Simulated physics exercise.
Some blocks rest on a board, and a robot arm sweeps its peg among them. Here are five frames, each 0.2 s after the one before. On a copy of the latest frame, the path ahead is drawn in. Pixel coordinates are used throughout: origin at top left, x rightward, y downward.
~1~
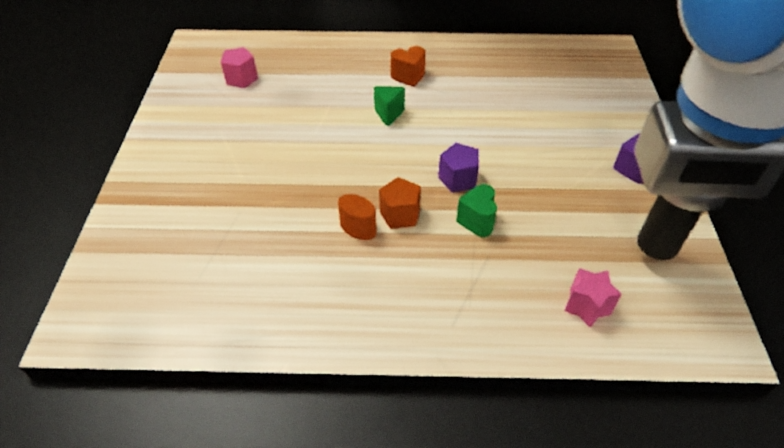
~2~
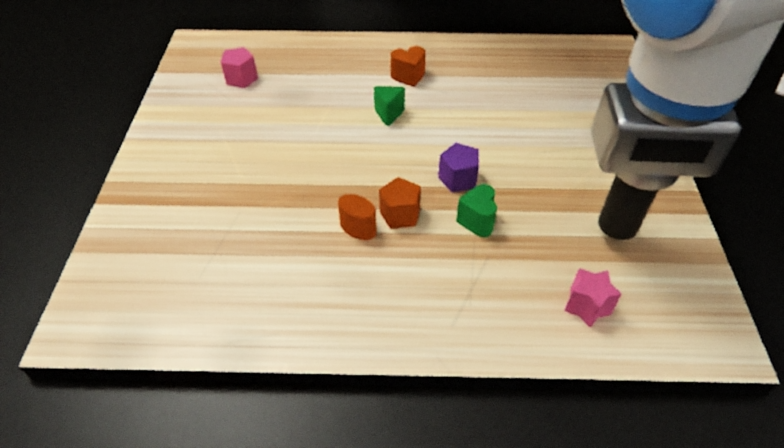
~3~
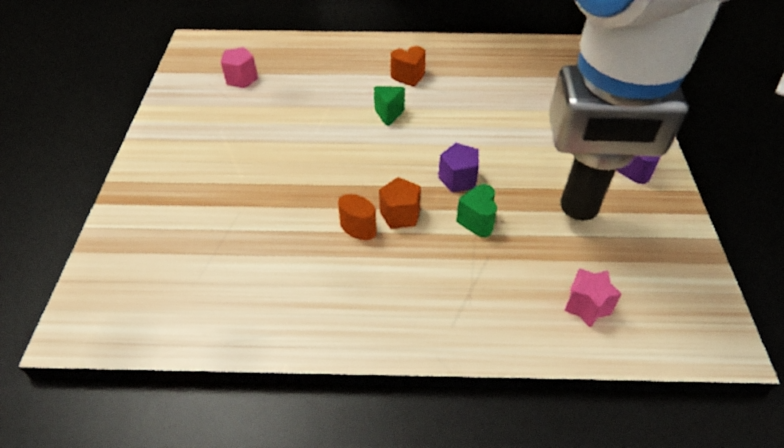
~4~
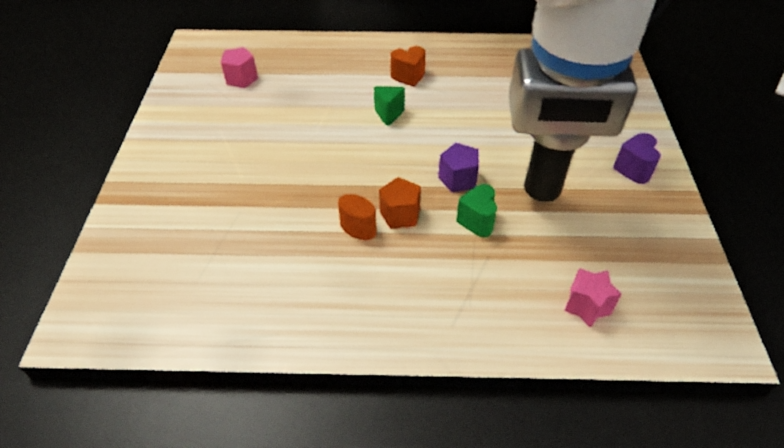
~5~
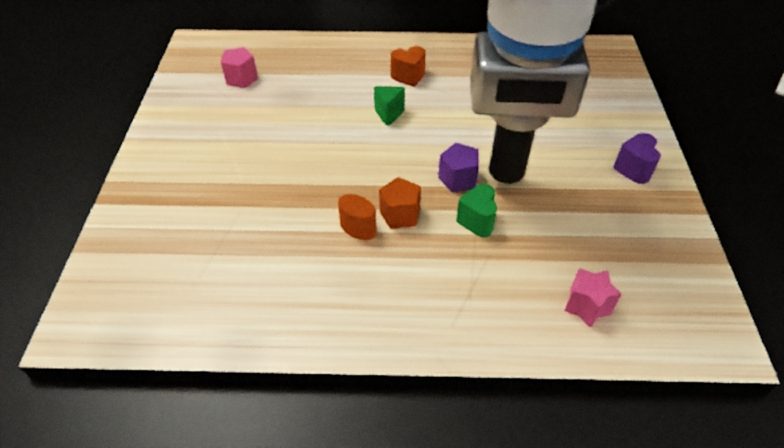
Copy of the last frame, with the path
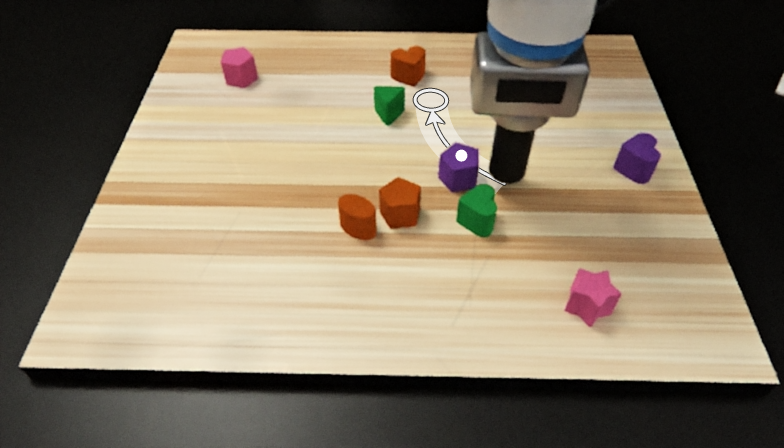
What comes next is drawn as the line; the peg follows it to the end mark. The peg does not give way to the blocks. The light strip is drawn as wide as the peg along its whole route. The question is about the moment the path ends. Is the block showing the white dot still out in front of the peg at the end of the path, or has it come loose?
Fallen away.
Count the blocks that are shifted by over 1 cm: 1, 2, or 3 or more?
Only one of them.
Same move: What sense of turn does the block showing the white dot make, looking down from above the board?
Viewed from the top, it goes anticlockwise.
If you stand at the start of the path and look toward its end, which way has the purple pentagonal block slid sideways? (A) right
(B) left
My pick is B.
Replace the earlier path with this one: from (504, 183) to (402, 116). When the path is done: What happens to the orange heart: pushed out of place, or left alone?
The block stays on its spot.
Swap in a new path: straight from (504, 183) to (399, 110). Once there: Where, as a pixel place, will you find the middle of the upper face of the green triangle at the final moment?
The centre of its top will be at (372, 85).
Path on the board, from (504, 183) via (463, 159) and (438, 130), ending at (431, 100); the dot is on the purple pentagonal block.
The first path, step by step. One third of the way, peg (464, 147); purple pentagonal block (438, 151), turned 45° anticlockwise.
Two thirds of the way, peg (438, 117); purple pentagonal block (438, 151), turned 45° anticlockwise.
At the end, peg (432, 88); green triangle in place; purple pentagonal block (438, 151), turned 45° anticlockwise.
